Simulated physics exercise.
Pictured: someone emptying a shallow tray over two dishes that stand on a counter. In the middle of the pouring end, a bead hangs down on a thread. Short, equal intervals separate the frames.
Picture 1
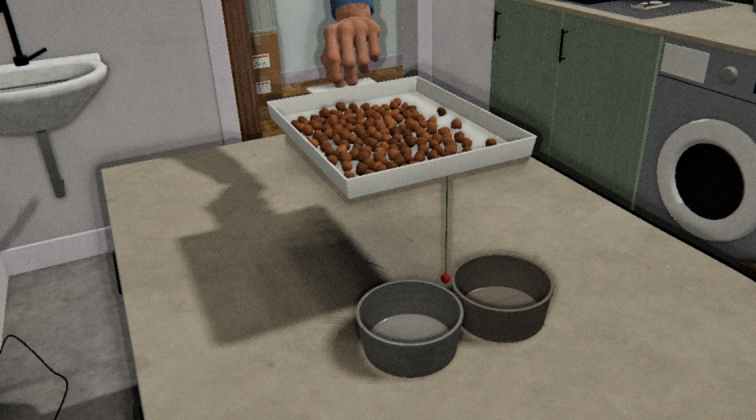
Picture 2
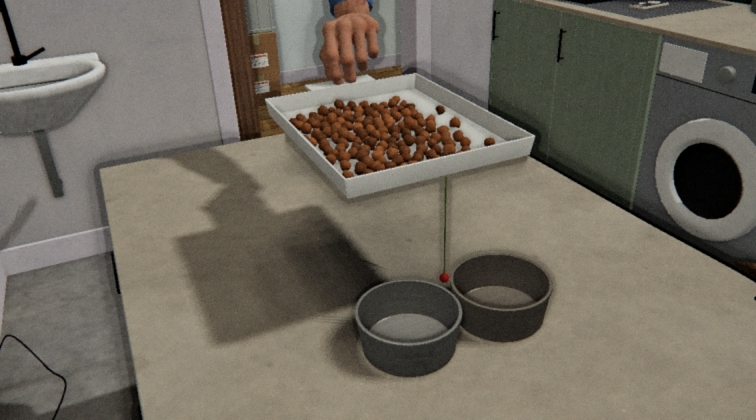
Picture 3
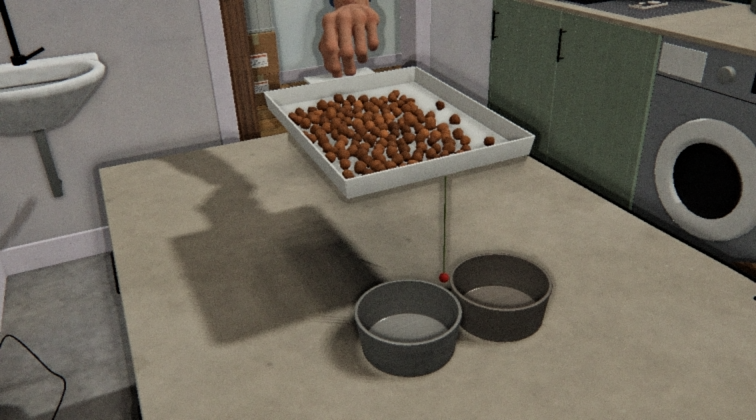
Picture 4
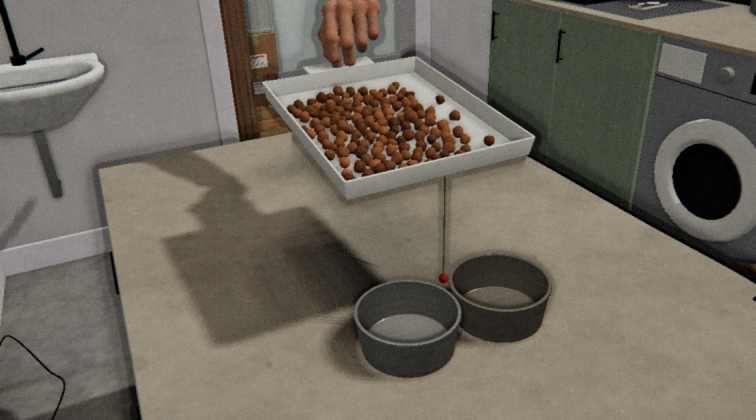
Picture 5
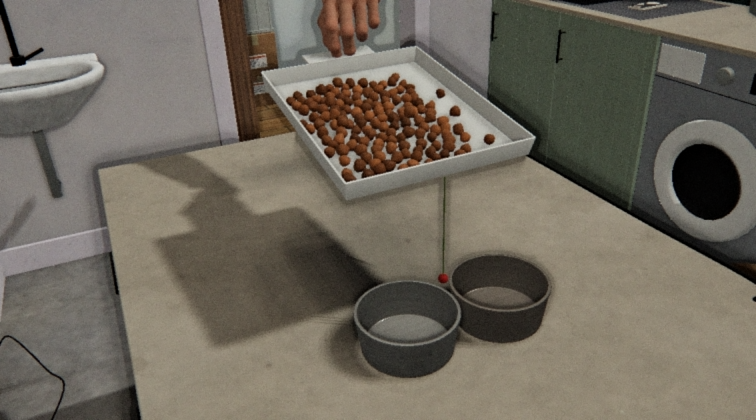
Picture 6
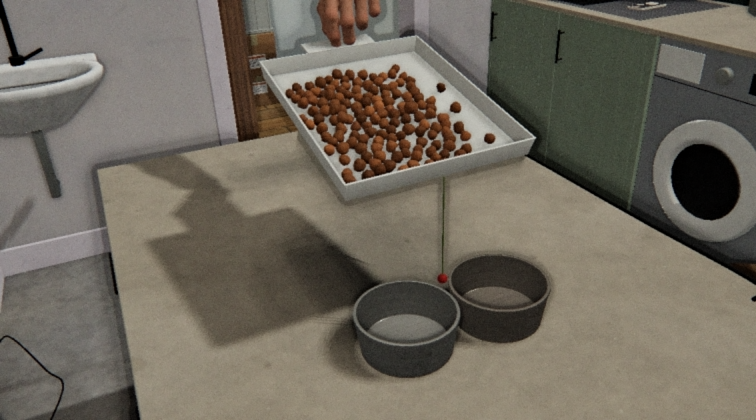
A shallow white tray of hazelnuts tilting slightly above two grey dishes on a counter, a hand behind its rising far edge.
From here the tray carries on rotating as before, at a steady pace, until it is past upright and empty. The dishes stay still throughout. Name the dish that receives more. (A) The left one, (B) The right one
The left one.
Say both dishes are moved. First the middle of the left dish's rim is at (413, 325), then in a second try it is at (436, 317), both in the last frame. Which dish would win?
The first time the left-side one comes out ahead, then the left-side one the second time.
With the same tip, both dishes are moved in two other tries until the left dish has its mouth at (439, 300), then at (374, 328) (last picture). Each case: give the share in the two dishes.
20 %, 50 %.
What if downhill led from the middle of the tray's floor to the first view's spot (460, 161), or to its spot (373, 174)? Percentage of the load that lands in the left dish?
Case one near 0 %; case two near 50 %.
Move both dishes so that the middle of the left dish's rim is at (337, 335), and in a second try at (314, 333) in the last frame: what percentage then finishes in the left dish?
10 %, then 0 %.
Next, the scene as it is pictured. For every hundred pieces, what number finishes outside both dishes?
70 %.
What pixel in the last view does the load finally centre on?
Once it all stops, the middle lies near (452, 376).
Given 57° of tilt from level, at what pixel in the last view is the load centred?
I'd mark the middle close to (406, 119).
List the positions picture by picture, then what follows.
The first picture shows corners of the pouring end (348, 178) and (532, 136), level; middle of the load (377, 137), hazelnuts; left dish (435, 355); right dish (531, 321); bead on its thread (446, 278).
The second picture shows corners of the pouring end (347, 178) and (531, 136), level; middle of the load (376, 135).
The third picture shows corners of the pouring end (347, 178) and (531, 136), tipped barely, level across its low end; middle of the load (375, 132).
The fourth picture shows corners of the pouring end (347, 180) and (531, 136), tipped a little, level across its low end; middle of the load (375, 128).
The fifth picture shows corners of the pouring end (347, 181) and (531, 137), tipped a little, level across its low end; middle of the load (375, 123).
The sixth picture shows corners of the pouring end (347, 183) and (531, 137), tipped a little, level across its low end; middle of the load (375, 119); left dish (432, 356); right dish (527, 321).
Just after the last frame, tray tipped steeply; every one on the tray.
A moment on, tray tipped right over; almost all on the tray; just a few in the left dish.
Further on, tray tipped past a quarter turn; roughly a quarter in the left dish; about a tenth in the right dish; roughly two thirds outside both.
When it is over, tray tipped past a quarter turn; roughly a quarter in the left dish; about a tenth in the right dish; roughly two thirds outside both.
